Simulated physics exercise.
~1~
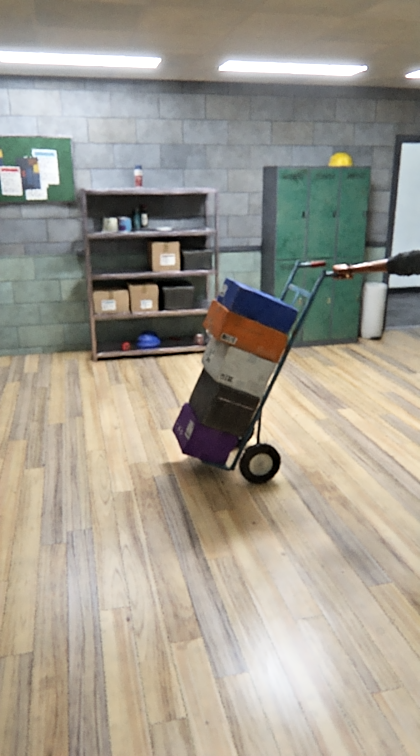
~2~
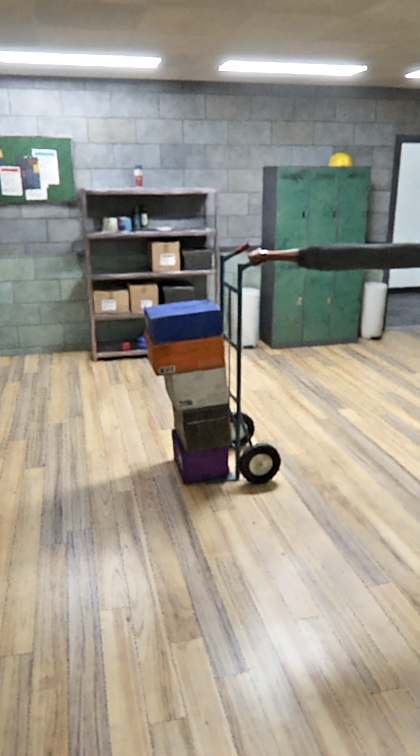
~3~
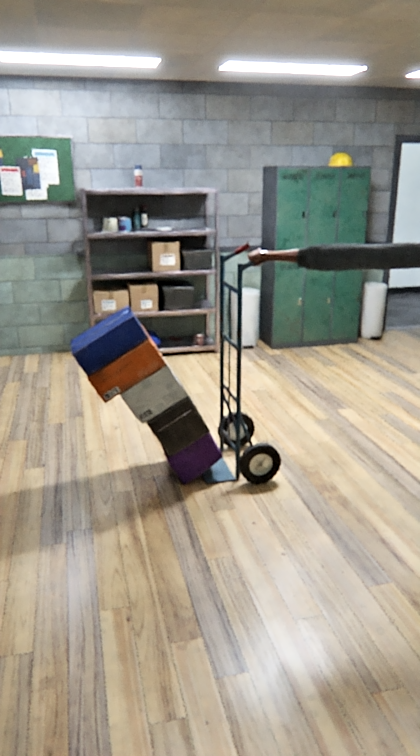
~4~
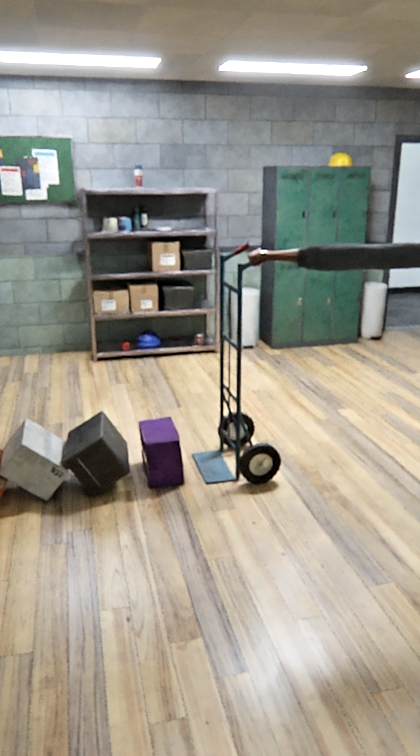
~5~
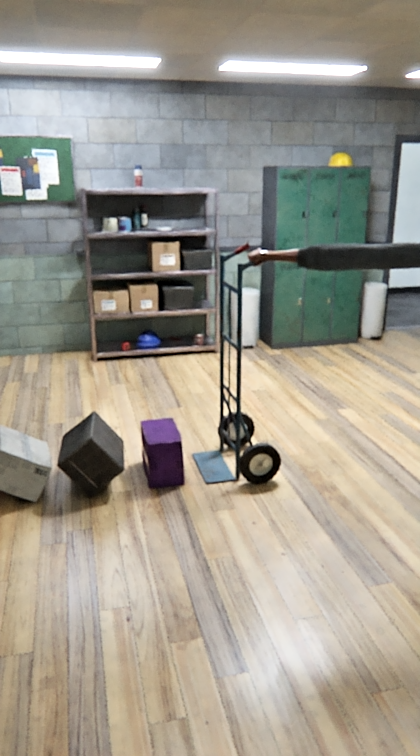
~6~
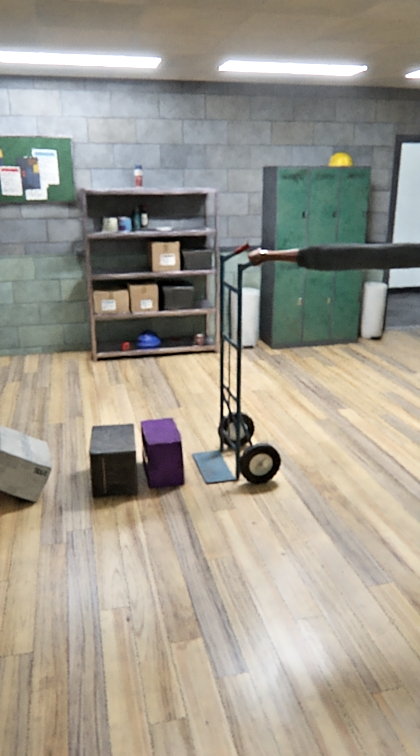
A tilted hand truck carries a leaning stack of five boxes across the wood floor of a grey and green block-walled room, seen from a fixed view facing a shelf and green lockers. Blue sits on top, then orange, white, black and purple, while an arm from the right grips the handle. The arm swings the truck upright, and the stack tips forward to the left and topples off its plate. The boxes tumble leftward, with blue and orange leaving view. The black box rocks back down beside the purple one, the white one resting at the left edge, as the arm holds the empty truck.
